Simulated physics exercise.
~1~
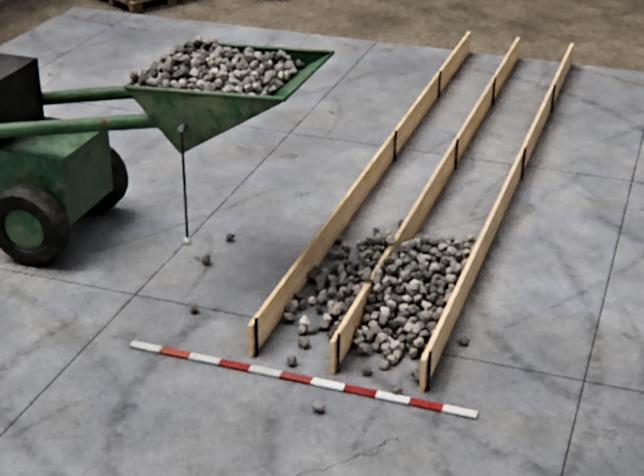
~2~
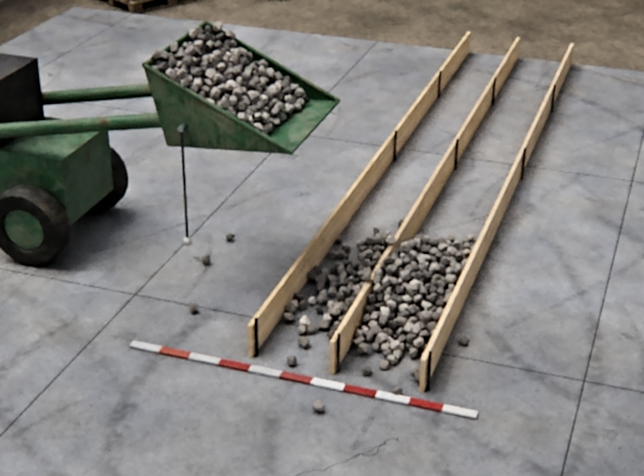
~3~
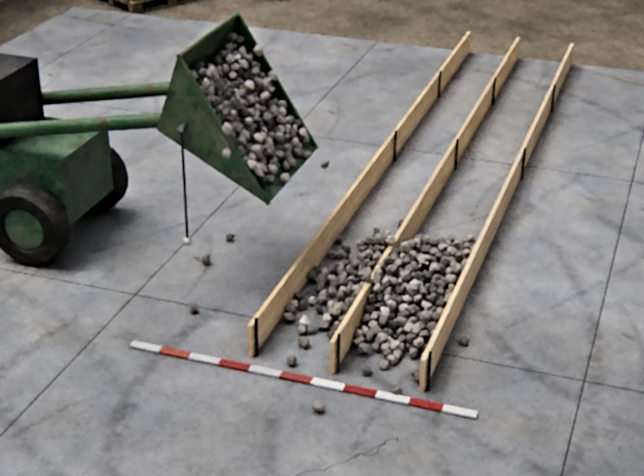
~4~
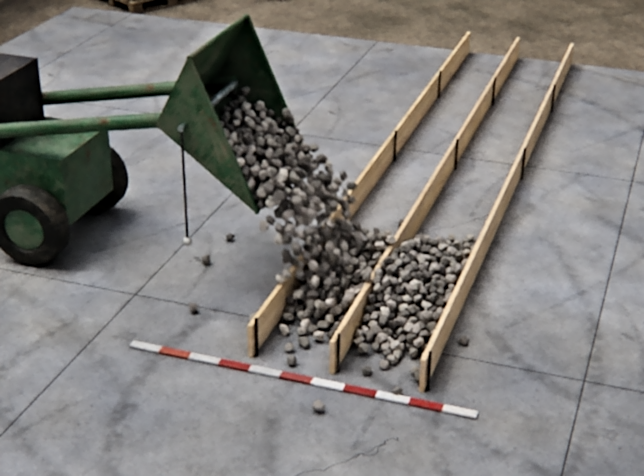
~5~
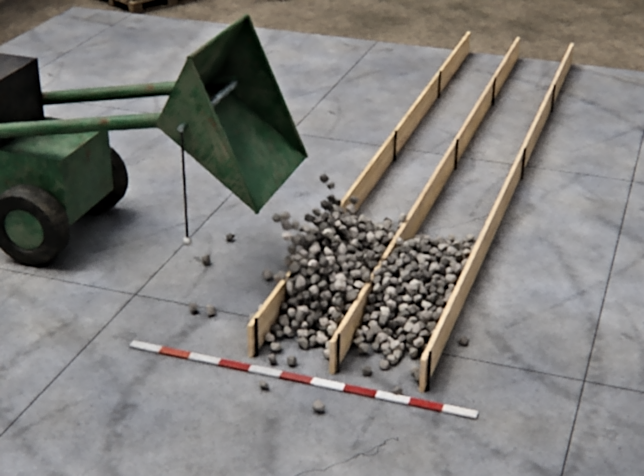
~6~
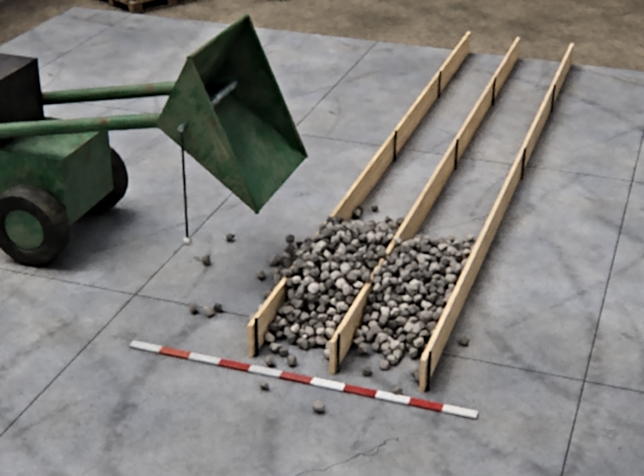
A green loader's bucket, heaped with grey stones, tips forward and pours its load onto the near side of an existing pile between three wooden boards, then stays tilted and empty while the stones settle, most in the near bay, with a few scattered outside.
